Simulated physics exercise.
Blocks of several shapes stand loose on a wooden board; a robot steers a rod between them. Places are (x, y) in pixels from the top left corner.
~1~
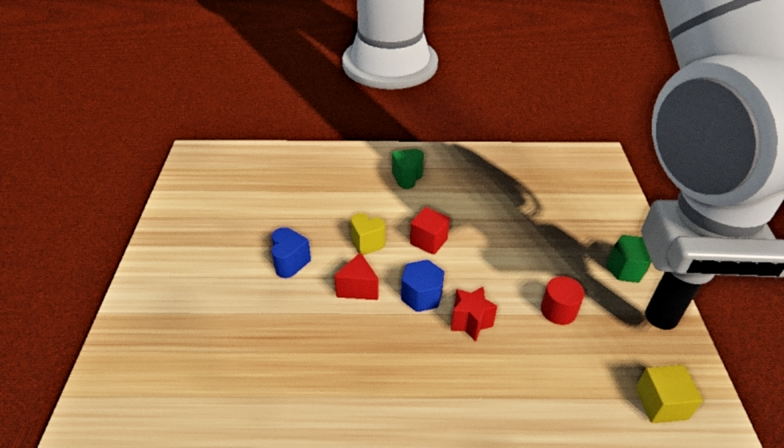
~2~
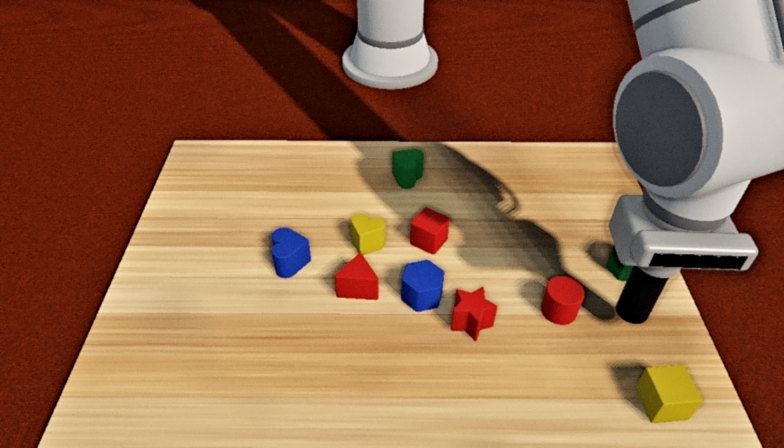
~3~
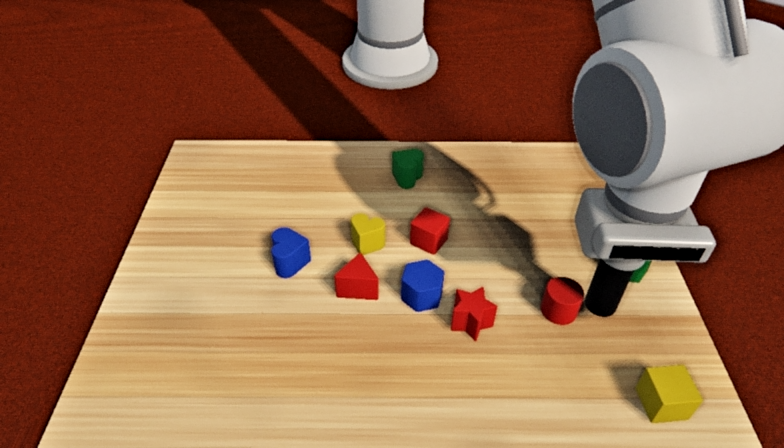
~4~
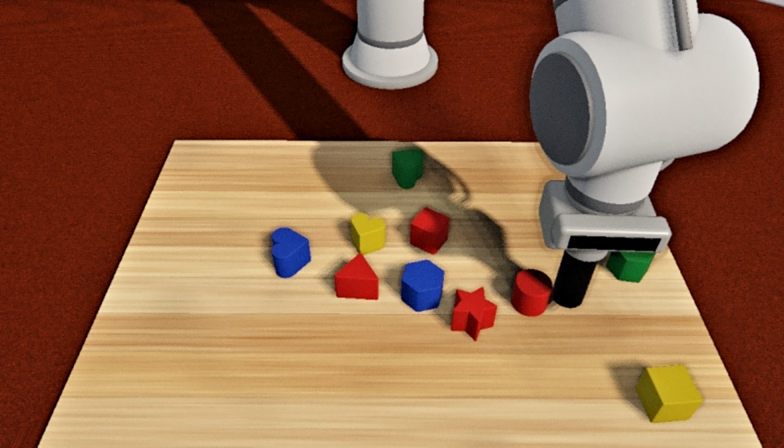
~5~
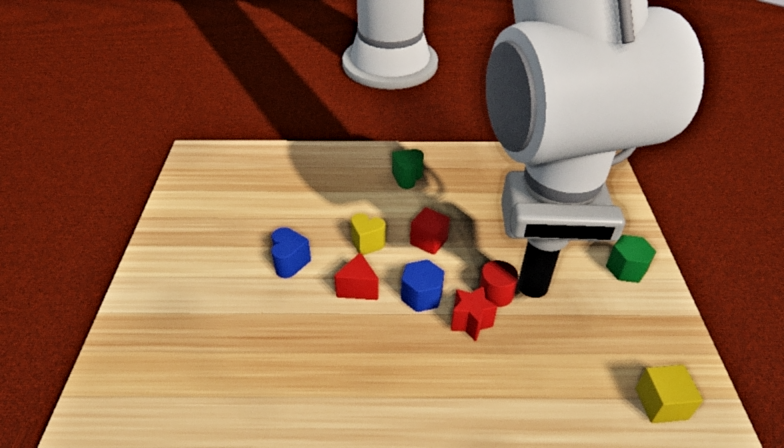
A robot arm moves left and pushes the red circular block toward the red star.
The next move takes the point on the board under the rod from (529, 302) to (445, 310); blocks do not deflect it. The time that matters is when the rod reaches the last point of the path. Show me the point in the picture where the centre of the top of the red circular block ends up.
My estimate: (457, 262).
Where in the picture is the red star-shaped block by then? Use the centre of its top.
Around (447, 314).
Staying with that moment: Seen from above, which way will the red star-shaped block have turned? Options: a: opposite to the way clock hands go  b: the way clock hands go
The correct letter is a.
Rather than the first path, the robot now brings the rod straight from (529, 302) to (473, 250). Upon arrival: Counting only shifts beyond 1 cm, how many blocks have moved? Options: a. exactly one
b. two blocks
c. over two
(a)
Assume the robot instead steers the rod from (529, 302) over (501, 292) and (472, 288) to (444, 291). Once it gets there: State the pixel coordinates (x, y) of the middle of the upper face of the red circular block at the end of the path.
The red circular block ends near (421, 253).
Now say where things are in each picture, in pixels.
In the first picture, rod tip at (661, 317); block tops, red triangular block at (358, 269); blue hexagon at (423, 275); red star-shaped block at (474, 302); red circular block at (566, 290).
In the second picture, rod at (632, 312); blocks unchanged.
In the third picture, rod at (600, 305); blocks unchanged.
In the fourth picture, rod at (567, 297); red circular block at (534, 282).
In the fifth picture, rod at (533, 287); red triangular block at (358, 269); blue hexagon at (423, 275); red star-shaped block at (474, 302); red circular block at (500, 273).
What follows on the original path. Halfway along, rod at (489, 291); red star-shaped block at (470, 302), turned 20° anticlockwise; red circular block at (465, 266).
At the end, rod at (447, 295); red triangular block in place; blue hexagon at (416, 273); red star-shaped block at (447, 314), turned 60° anticlockwise; red circular block at (457, 262).
